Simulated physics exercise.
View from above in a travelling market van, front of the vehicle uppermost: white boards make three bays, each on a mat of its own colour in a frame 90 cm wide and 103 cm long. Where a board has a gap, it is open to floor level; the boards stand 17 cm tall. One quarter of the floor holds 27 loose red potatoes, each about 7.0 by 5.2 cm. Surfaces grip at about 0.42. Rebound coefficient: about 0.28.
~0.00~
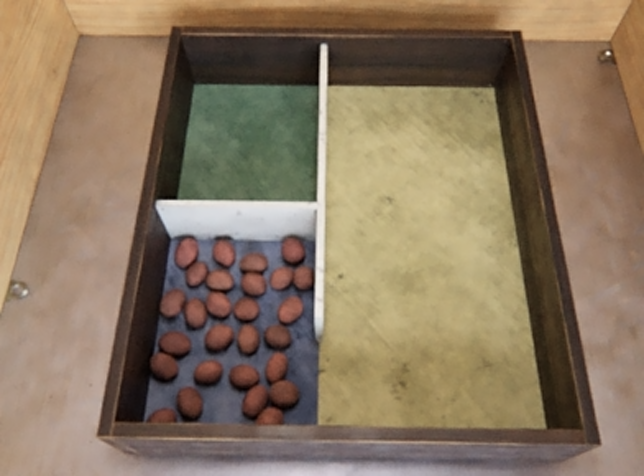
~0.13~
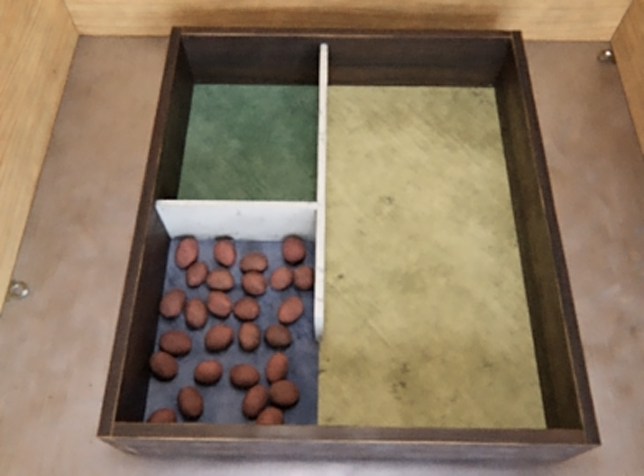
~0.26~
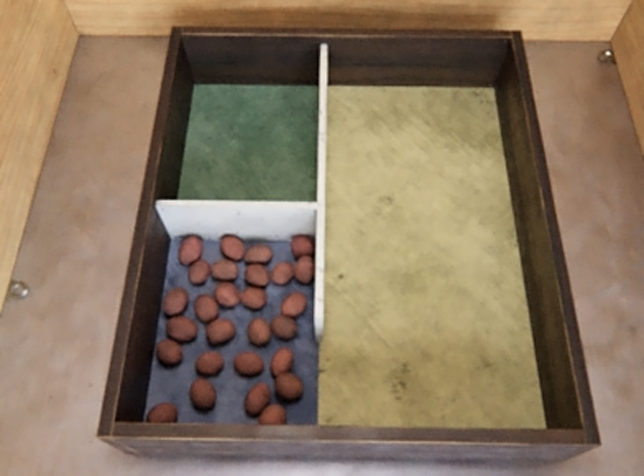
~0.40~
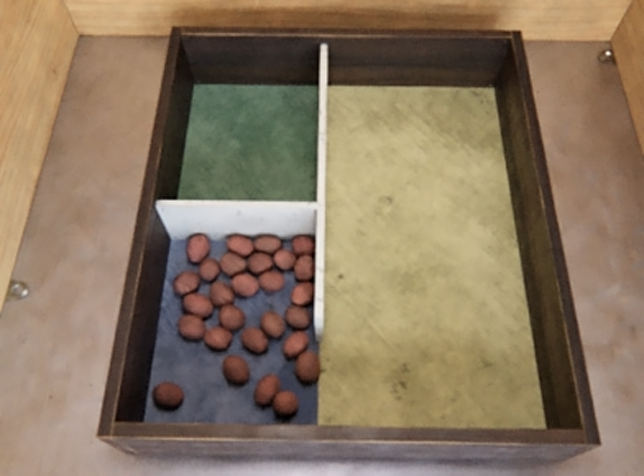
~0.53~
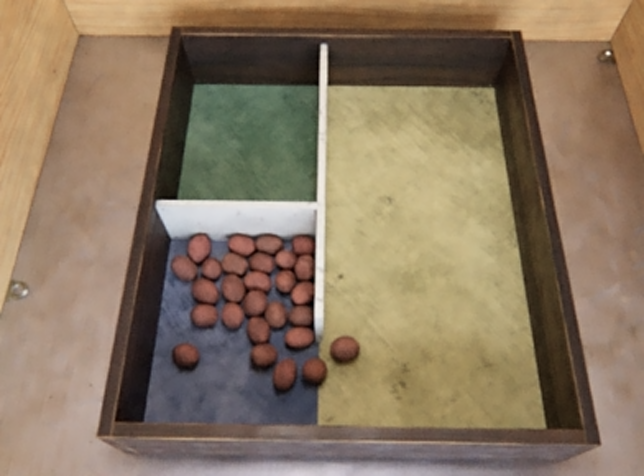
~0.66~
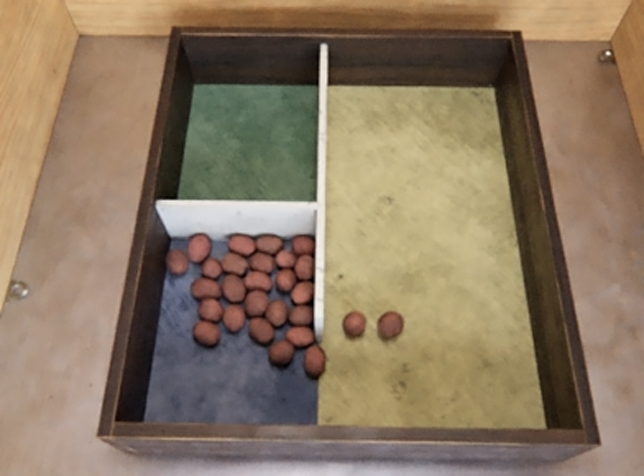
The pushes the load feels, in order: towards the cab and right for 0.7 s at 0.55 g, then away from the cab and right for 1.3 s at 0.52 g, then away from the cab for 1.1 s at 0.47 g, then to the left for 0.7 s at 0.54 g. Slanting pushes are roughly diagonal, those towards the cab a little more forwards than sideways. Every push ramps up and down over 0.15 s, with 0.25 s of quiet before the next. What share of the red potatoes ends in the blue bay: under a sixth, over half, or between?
In the end more than half of them are in the blue bay.
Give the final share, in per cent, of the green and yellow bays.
About: Green 0, yellow 20 per cent.
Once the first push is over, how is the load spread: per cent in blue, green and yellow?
By then: Blue 90, green 0, yellow 10 per cent.
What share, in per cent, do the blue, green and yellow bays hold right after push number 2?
By then: Blue 30, green 0, yellow 70 per cent.
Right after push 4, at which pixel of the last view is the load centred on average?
At about (243, 374).
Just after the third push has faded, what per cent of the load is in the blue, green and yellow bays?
Blue 30, green 0, yellow 70 per cent.
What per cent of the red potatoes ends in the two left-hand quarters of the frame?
About 80 per cent.
After push 1 (0.94 s), 24 in the blue bay and 3 in the yellow bay.
After push 2 (2.49 s), 7 in the blue bay and 20 in the yellow bay.
After push 3 (3.84 s), 7 in the blue bay and 20 in the yellow bay.
After push 4 (4.79 s), 22 in the blue bay and 5 in the yellow bay.
Final count (at 6.08 s), 22 in the blue bay and 5 in the yellow bay. Asked share, 22 of 27, 81 per cent.
